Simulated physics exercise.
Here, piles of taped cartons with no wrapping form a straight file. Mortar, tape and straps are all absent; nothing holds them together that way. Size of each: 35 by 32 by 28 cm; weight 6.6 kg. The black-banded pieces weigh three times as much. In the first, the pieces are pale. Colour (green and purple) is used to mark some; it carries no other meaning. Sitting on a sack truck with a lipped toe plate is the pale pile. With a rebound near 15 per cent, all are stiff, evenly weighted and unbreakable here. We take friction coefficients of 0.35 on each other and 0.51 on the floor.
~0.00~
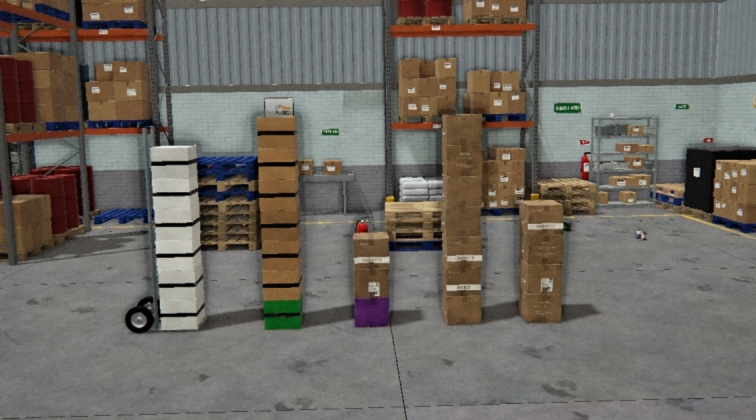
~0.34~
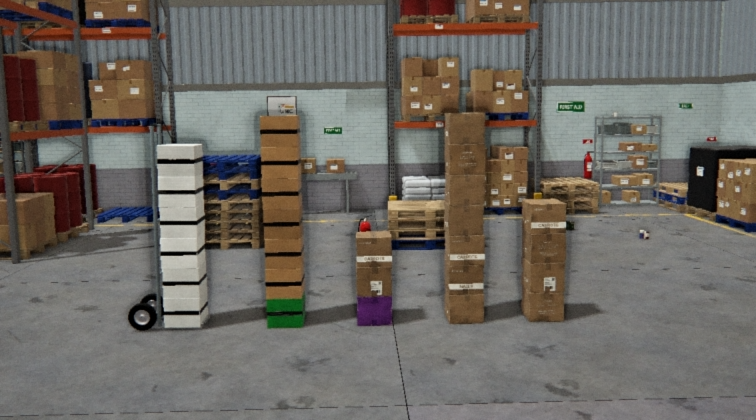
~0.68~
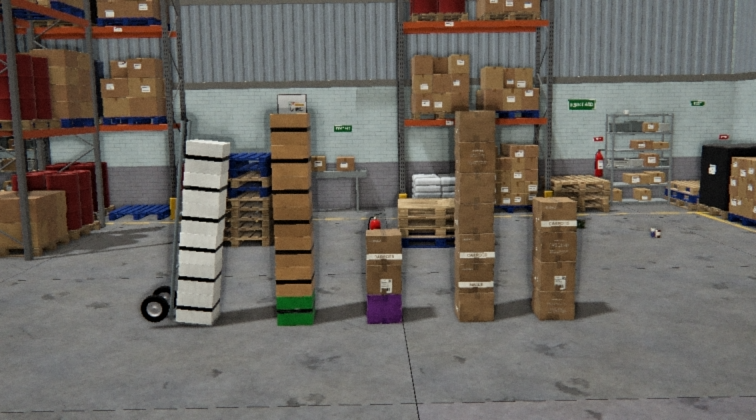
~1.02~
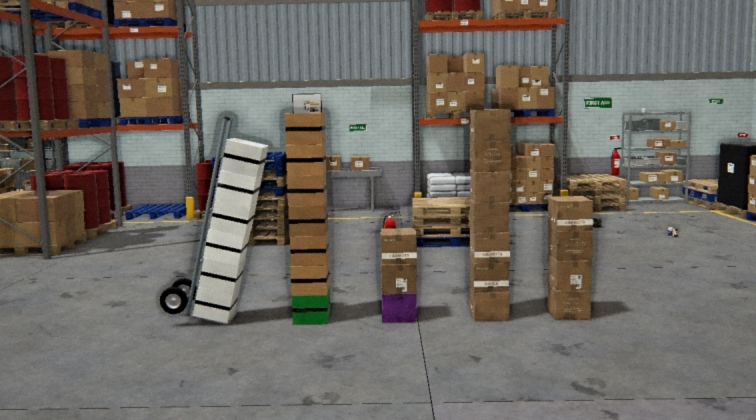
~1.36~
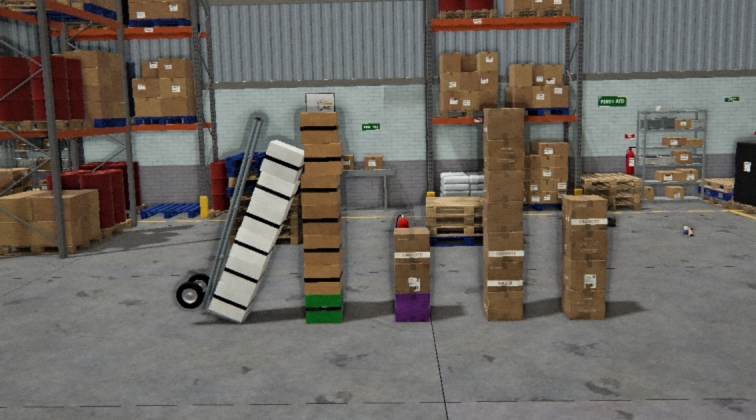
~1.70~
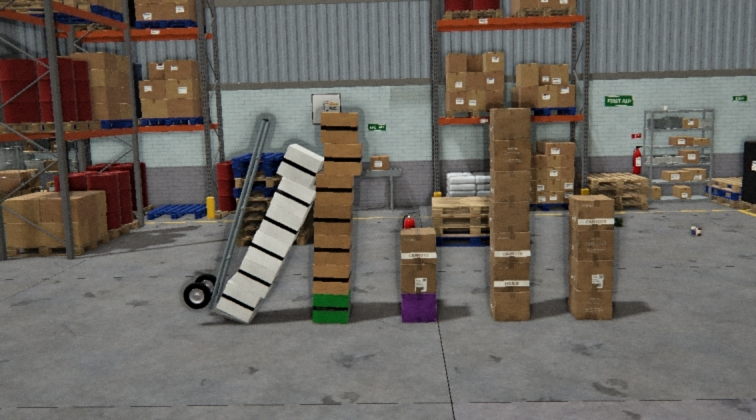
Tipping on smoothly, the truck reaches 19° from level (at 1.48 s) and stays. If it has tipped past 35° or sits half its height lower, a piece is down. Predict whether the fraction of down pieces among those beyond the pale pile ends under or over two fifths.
Over.
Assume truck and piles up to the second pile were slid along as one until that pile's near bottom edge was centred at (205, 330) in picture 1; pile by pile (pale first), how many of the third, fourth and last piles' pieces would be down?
Count of fallen pieces - third: 2; fourth: 6; last: 3.
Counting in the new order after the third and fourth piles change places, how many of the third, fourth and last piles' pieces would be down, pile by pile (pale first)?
Count of fallen pieces - third: 7; fourth: 2; last: 4.
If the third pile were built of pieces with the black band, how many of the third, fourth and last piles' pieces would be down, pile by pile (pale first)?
In that case the third pile has 3 down, the fourth 7, the last 4.
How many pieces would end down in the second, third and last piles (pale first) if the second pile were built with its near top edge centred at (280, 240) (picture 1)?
Pile by pile that makes second 3, third 3, last 3.
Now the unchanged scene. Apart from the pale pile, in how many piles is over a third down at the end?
4 altogether.
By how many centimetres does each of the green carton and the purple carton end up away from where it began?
Estimate: Green near 10 cm, purple near 20 cm.
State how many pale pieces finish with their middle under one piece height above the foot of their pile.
Pale pieces counted: 2.
By 2.64 s, 6 of the pale pile down; 6 of the 21 other cartons down; green carton tilted 36°.
By 3.32 s, 6 of the pale pile down; 17 of the 21 other cartons down; purple carton tilted 42°; green carton tilted 37°.
When it is over (4.8 s), 6 of the pale pile down; 20 of the 21 other cartons down; green carton tilted 37°; purple carton tilted 37°. That is 95 per cent. In pixels of the last frame, middles, green carton near (344, 297), purple carton near (439, 296).
